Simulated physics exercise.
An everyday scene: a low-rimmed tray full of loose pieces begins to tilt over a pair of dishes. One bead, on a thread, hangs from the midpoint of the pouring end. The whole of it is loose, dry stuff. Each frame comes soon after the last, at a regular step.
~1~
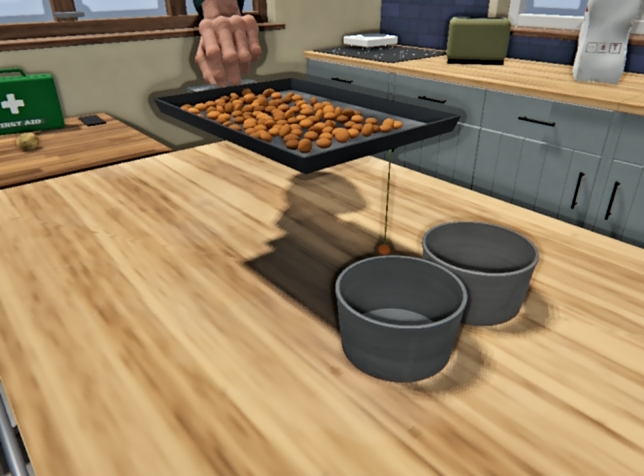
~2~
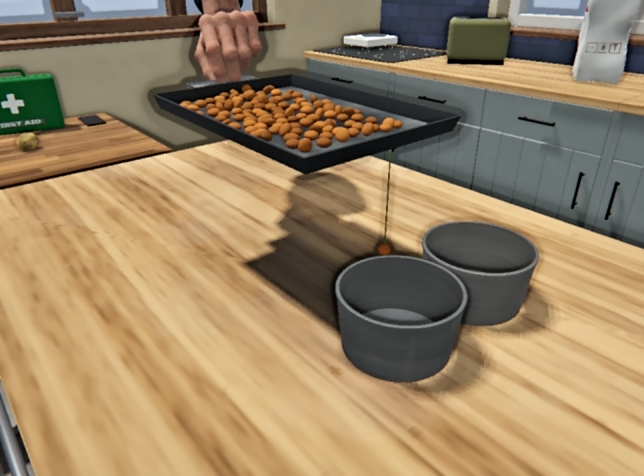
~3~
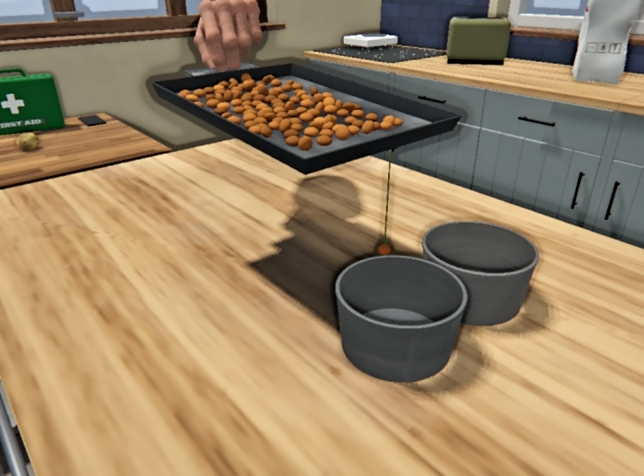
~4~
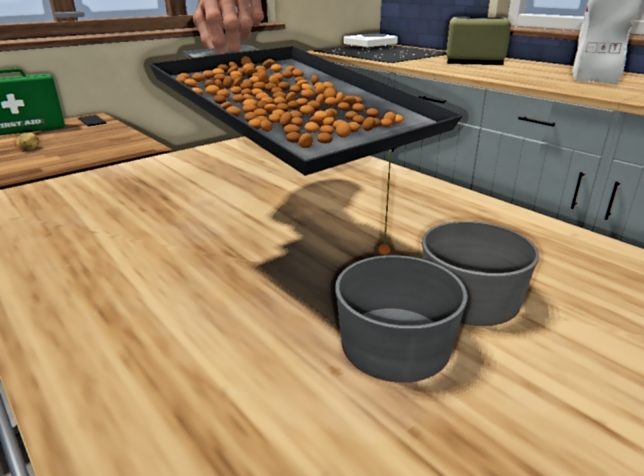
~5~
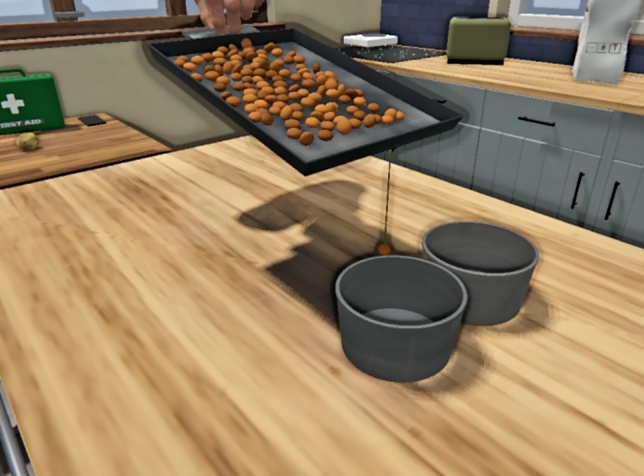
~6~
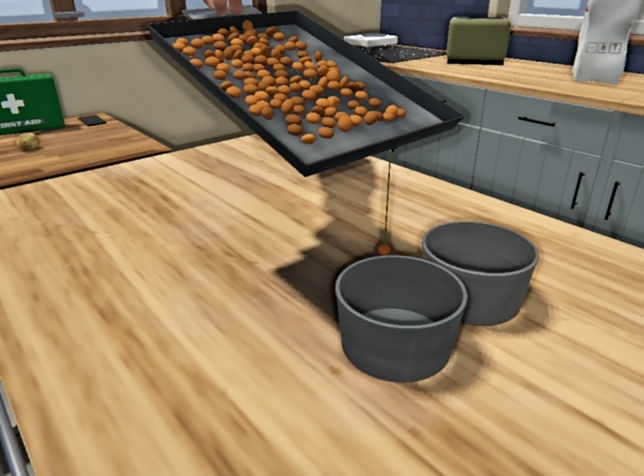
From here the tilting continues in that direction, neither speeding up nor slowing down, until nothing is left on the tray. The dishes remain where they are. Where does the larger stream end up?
Short answer, the left dish, that's where more goes.
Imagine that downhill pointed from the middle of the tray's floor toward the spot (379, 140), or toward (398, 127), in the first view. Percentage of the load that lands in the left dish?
In order, 50 in a hundred and 0 in a hundred.
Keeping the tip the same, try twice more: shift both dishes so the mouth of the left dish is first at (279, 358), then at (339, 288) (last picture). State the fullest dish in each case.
The dish to the right at the first, the dish to the left at the second.
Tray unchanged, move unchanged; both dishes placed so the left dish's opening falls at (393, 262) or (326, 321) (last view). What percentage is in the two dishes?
Close to 30 in a hundred, followed by close to 90 in a hundred.
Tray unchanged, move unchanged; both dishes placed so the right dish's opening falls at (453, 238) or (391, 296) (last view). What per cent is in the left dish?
About 40 per cent, then about 0 per cent.
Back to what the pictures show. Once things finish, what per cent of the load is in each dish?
So the left dish gets 60 % of the load, while the right one gets 10 %.
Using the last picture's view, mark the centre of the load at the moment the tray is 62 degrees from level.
The centre of the load shows up near (370, 137) in the last view.
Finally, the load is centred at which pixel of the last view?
Close to (392, 347) in the last picture.
Soon after the last picture, tray tipped steeply; most on the tray; a small part in the air.
A little later, tray tipped past a quarter turn; a small part on the tray; about half in the left dish; a small part in the right dish; about a quarter outside both; a small part in the air.
Later still, tray tipped past a quarter turn; about two thirds in the left dish; a small part in the right dish; about a quarter outside both.
At rest, tray tipped past a quarter turn; about two thirds in the left dish; a small part in the right dish; about a quarter outside both.
